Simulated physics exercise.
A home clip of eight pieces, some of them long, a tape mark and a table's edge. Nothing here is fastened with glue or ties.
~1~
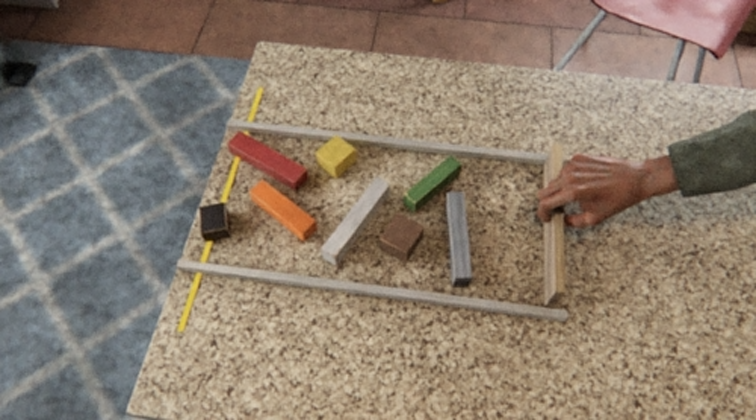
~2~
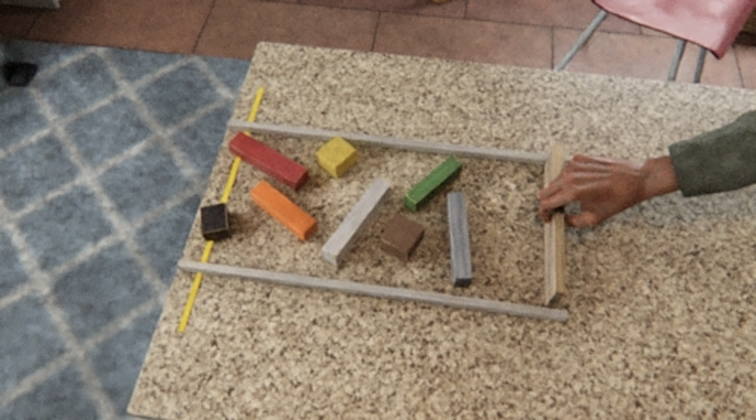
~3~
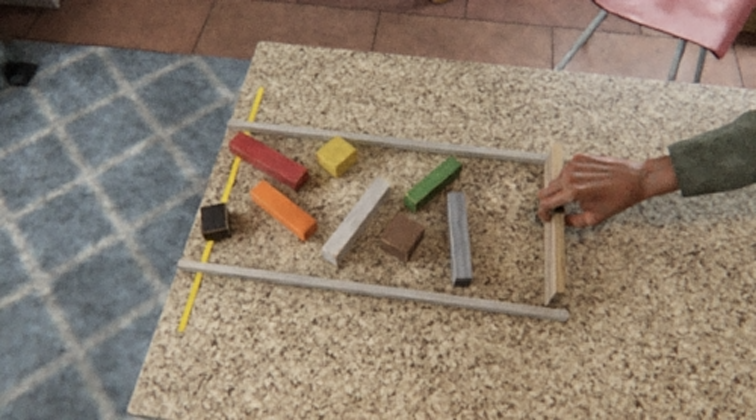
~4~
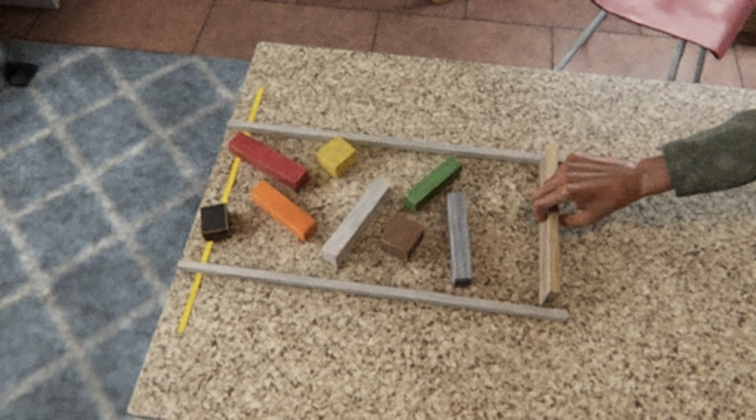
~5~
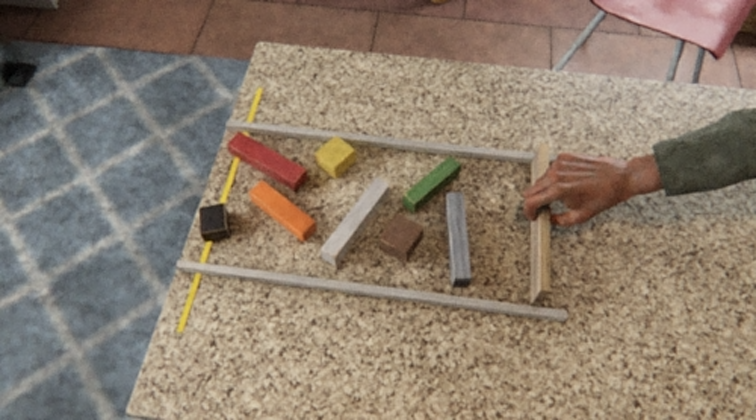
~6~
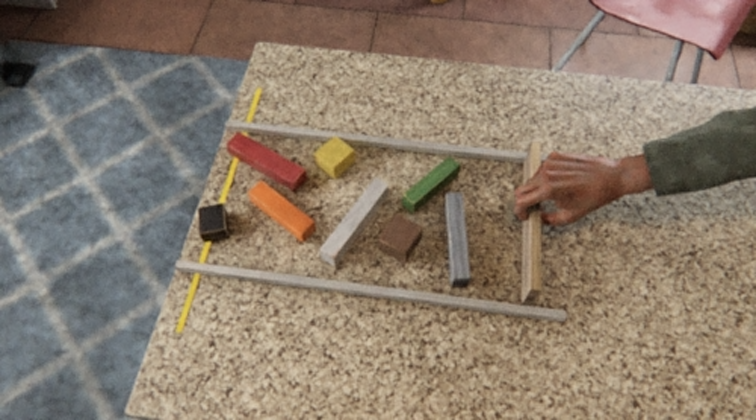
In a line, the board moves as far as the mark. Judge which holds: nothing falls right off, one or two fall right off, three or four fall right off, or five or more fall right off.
Five or more fall right off.
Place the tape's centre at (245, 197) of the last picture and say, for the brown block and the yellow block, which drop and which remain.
Well, the brown block is left in place and the yellow block is left in place.
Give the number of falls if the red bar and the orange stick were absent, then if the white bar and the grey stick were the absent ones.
First try: 4 fallen; other try: 4.
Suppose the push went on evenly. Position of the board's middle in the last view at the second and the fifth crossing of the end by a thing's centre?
At (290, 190) for the second, at (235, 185) for the fifth.
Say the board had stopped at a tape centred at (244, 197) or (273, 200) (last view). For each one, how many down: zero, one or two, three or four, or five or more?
In order, you'd get three or four falling, then three to four.
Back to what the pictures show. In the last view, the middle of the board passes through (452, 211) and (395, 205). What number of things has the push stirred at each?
Tally at point one: 2; at point two: 4.
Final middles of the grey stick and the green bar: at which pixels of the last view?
Grey stick: (208, 208); green bar: (214, 158).
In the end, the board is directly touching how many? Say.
It's 2.
A little later, none off yet; black block at rest near (213, 223); red bar at rest near (266, 161); orange stick at rest near (282, 211).
Next, none off yet; black block at rest near (211, 223); red bar shifted a little near (238, 154); orange stick shifted about its own width near (225, 190).
When it is over, the number that fall off is five or more; down, brown block, white bar, yellow block, orange stick, red bar and black block.
